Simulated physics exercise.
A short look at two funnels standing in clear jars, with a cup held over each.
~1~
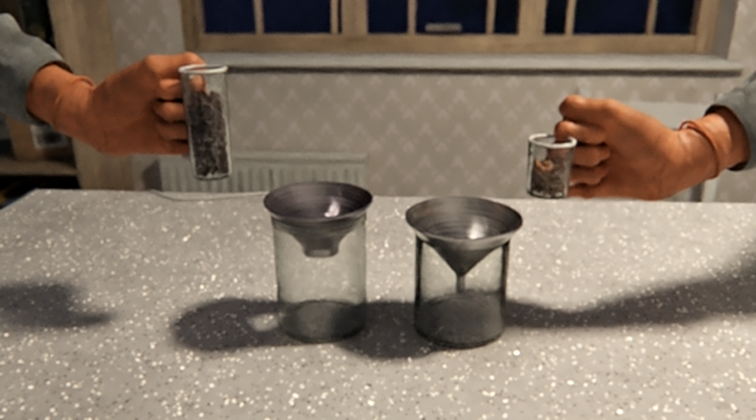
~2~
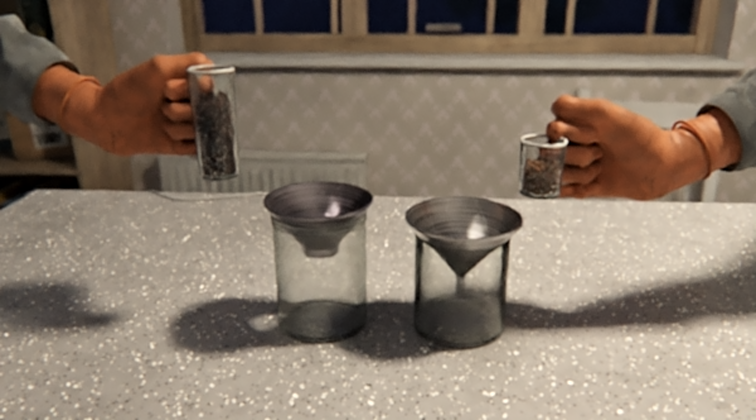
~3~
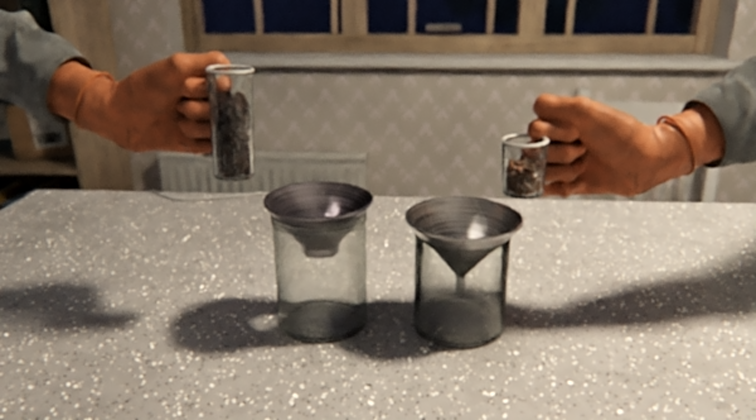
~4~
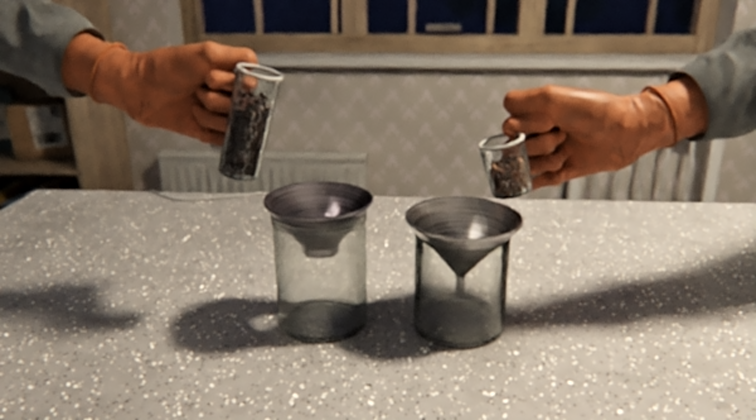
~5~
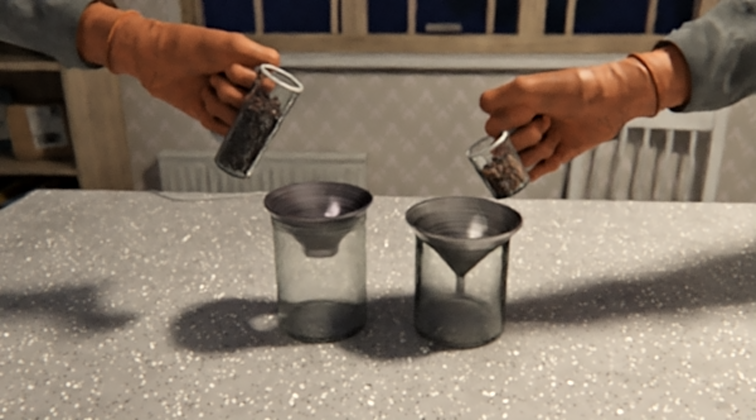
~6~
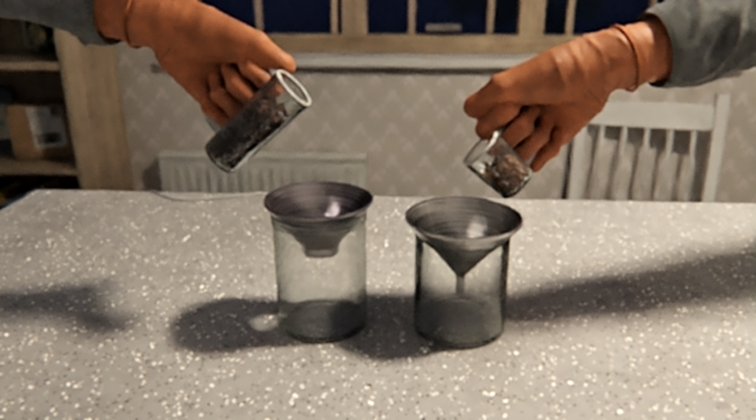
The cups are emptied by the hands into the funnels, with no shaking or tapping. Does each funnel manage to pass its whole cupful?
As I see it, left: This one will keep flowing; right: This one will plug up.
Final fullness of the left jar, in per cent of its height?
About 15 in a hundred.
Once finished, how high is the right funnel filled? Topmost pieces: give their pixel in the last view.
My guess is somewhere close to (445, 246).
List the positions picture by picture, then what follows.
The first picture shows left funnel at (319, 208), outlet at (320, 250), about 6 pieces wide; left cup at (208, 123), holding allspice berries; right funnel at (463, 225), outlet at (460, 294), about one piece wide; right cup at (550, 167), holding cereal balls.
The second picture shows left cup at (215, 123), upright; right cup at (542, 167), upright.
The third picture shows left cup at (232, 124), tipped 2°; right cup at (524, 167), tipped 2°.
The fourth picture shows left cup at (249, 124), tipped 16°; right cup at (507, 166), tipped 16°.
The fifth picture shows left cup at (257, 124), tipped 32°; right cup at (499, 166), tipped 32°.
The sixth picture shows left funnel at (319, 208), outlet at (320, 250); left cup at (257, 124), tipped 48°; right funnel at (463, 225), outlet at (460, 294); right cup at (499, 166), tipped 48°.
Then, 0.29 s past the last view, left, all still in the cup; right, all still in the cup.
Then, 0.59 s past the last view, left, all still in the cup; right, nearly all still in the cup, a stray few in or over the funnel.
Then, 0.96 s past the last view, left, about a third still in the cup, about a third in or over the funnel, about a quarter down in the jar; right, a stray few still in the cup, nearly all in or over the funnel.
Finally, left, all down in the jar; right, all stuck in the funnel, none down in the jar.
